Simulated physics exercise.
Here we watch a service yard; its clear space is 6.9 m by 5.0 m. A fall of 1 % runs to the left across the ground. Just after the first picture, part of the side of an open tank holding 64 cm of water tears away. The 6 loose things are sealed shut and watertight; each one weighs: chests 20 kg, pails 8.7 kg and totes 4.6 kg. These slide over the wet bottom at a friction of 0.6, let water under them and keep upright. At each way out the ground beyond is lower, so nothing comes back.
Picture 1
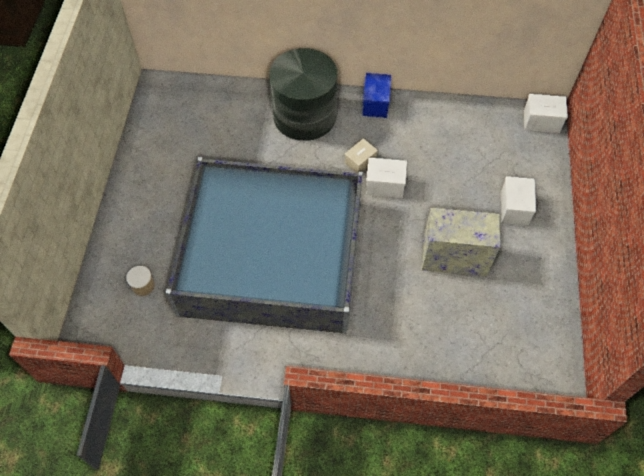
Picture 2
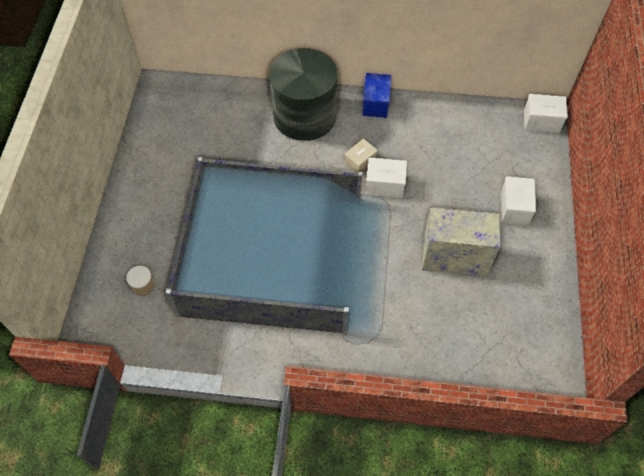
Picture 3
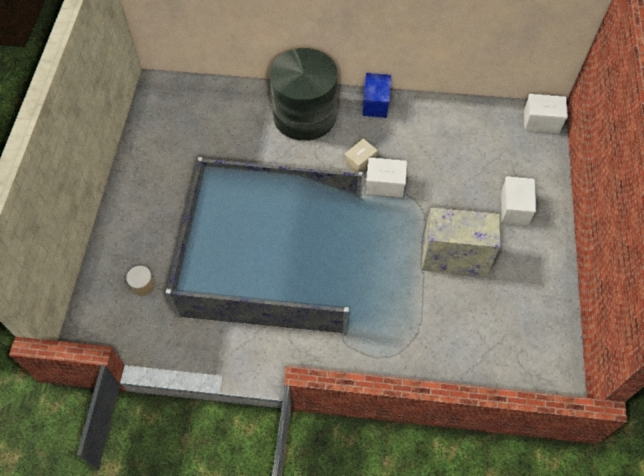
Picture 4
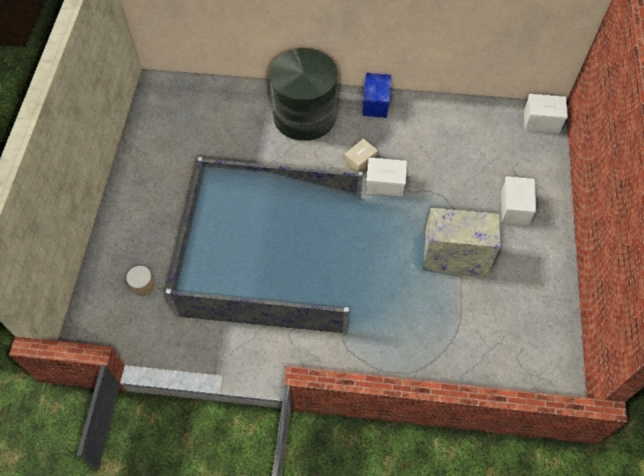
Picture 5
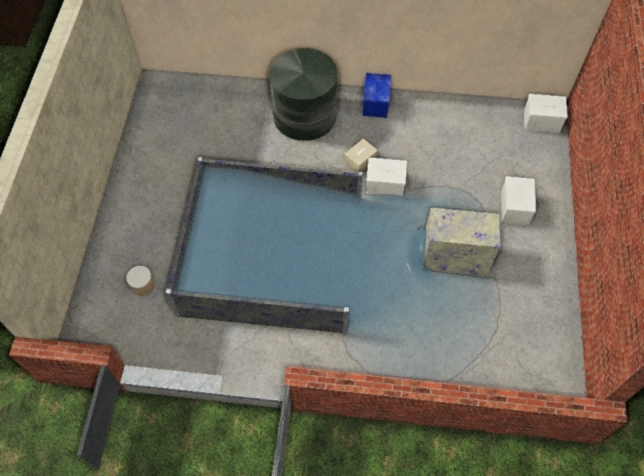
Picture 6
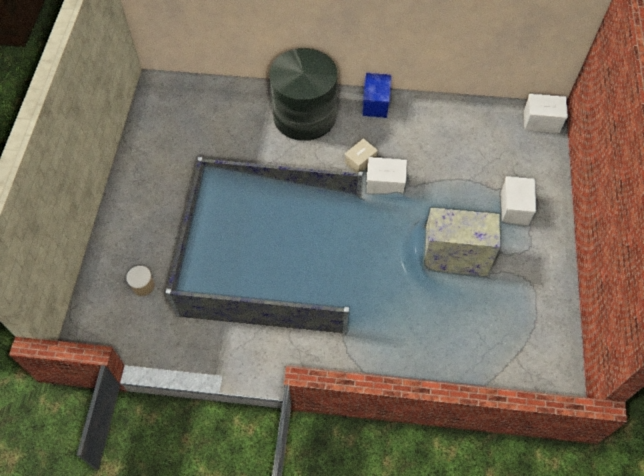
To begin with, water fills an open square tank in a walled yard dotted with boxes, a blue chest and a dark green drum. The tank's right side gives way, and water spreads rightward over the paving, then wraps around a speckled block, while the surrounding objects stay put.
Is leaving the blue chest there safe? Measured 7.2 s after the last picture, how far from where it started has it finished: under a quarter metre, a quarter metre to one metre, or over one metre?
A quarter metre to one metre.
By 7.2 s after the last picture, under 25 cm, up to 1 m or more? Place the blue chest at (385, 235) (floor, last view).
Observed: Object goes well off.
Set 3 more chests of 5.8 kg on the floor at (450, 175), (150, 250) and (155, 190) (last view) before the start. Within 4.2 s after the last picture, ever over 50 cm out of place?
Order as asked - farther, not as far, not as far.
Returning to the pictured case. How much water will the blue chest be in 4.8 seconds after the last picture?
Somewhere close to 24 cm.
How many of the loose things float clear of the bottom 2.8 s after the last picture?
The number is 2.
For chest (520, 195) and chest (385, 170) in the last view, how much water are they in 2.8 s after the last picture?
Depth approx. 23 cm / 4 cm.
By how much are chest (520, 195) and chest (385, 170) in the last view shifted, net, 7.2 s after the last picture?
Lab note - net shifts in order: 250 cm; 350 cm.
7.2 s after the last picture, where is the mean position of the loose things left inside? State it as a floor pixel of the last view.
I'd say about (264, 157) in the last view.
Then, 0.9 s after the last picture the blue chest is near (378, 87), 0.0 m from its start, aground; 0 of 6 are out; 0 afloat.
Then, 2.8 s after the last picture the blue chest is near (378, 87), 0.0 m from its start, aground; 0 of 6 are out; 2 afloat.
Then, 4.8 s after the last picture the blue chest is near (351, 77), 0.4 m from its start, afloat; 0 of 6 are out; 3 afloat.
Then, 7.2 s after the last picture the blue chest is near (351, 91), 0.4 m from its start, afloat; 0 of 6 are out; 4 afloat.
